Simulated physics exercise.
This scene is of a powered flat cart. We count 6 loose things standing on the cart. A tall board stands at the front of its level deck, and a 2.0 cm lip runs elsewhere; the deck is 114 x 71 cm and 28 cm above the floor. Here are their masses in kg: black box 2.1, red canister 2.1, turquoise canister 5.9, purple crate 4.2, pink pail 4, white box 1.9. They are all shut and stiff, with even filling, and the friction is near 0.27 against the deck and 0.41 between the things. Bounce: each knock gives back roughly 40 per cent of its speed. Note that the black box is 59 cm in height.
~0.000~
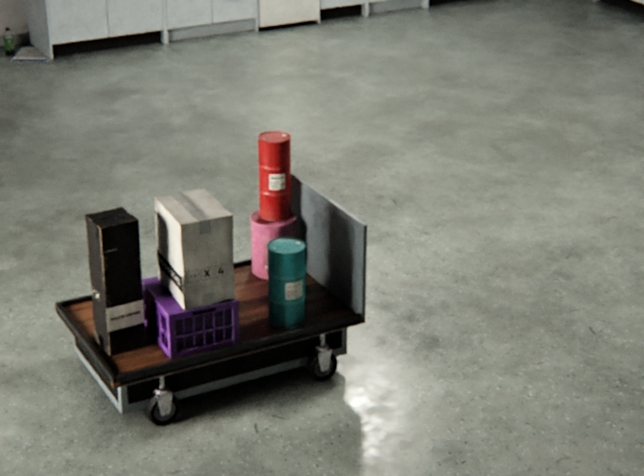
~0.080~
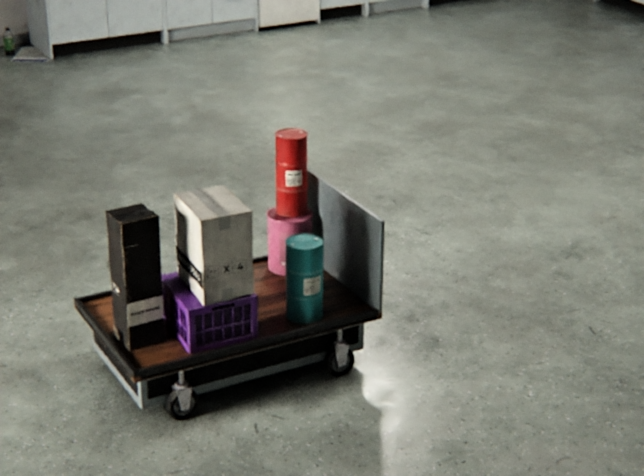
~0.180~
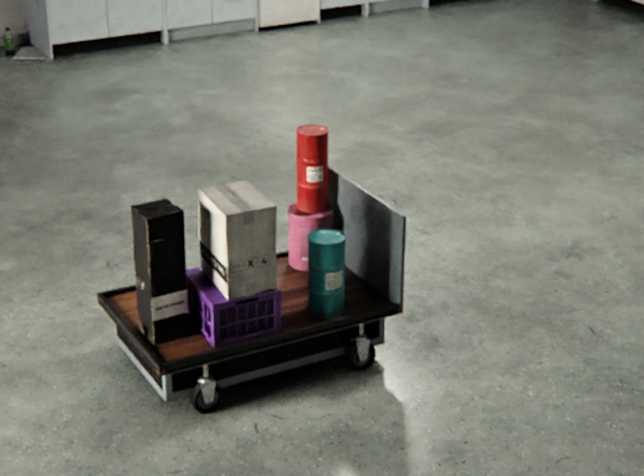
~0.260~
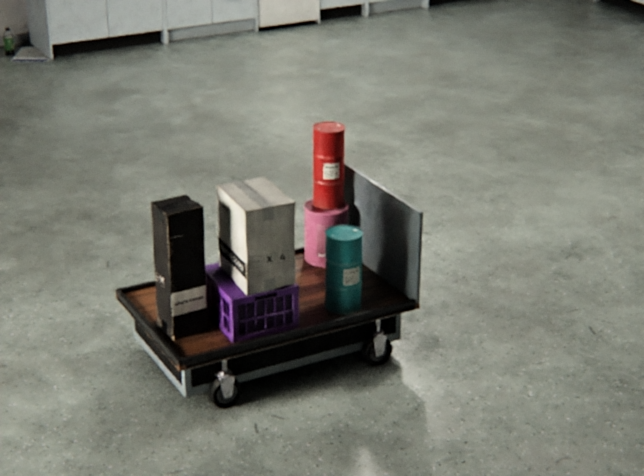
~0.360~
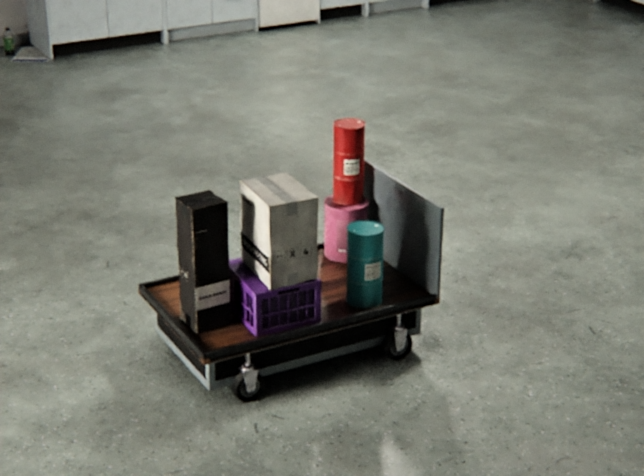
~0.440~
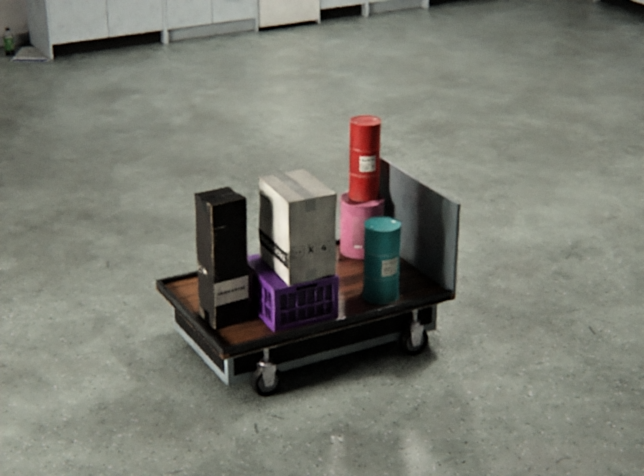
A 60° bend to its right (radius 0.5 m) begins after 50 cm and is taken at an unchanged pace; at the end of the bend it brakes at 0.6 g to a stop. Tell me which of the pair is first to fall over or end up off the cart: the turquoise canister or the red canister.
The second of the two.
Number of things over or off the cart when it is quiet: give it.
The tally is 2.
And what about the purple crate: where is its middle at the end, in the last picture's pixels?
I'd put it at around (492, 322).
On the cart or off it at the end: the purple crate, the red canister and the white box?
Afterwards, the purple crate stays on its support, the red canister leaves its support, and the white box stays on its support.
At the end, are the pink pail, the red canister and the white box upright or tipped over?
In the last frame the pink pail does not stay up, the red canister does not stay up and the white box remains up.
By 0.74 s, cart has run 81 cm, turned 19°; red canister now off the cart; turquoise canister 15 cm from its spot near (449, 256); pink pail tilted 20°.
By 1.04 s, cart has run 114 cm, turned 54°; pink pail now off the cart; turquoise canister 44 cm from its spot near (528, 274); white box 5 cm from its spot.
By 1.24 s, cart has run 136 cm, turned 60°; turquoise canister 43 cm from its spot near (578, 294); white box 5 cm from its spot; purple crate 5 cm from its spot.
By 1.54 s, cart has run 143 cm, turned 60°, stopped; turquoise canister 46 cm from its spot near (627, 309); white box 15 cm from its spot; purple crate 14 cm from its spot.
When it is over (2.0 s), off the cart, red canister and pink pail; not toppled but over 10 cm from the start, black box, turquoise canister, purple crate and white box. End places, in pixels of the last picture, turquoise canister near (628, 309). Turquoise canister was never lost; red canister went at 0.68 s.
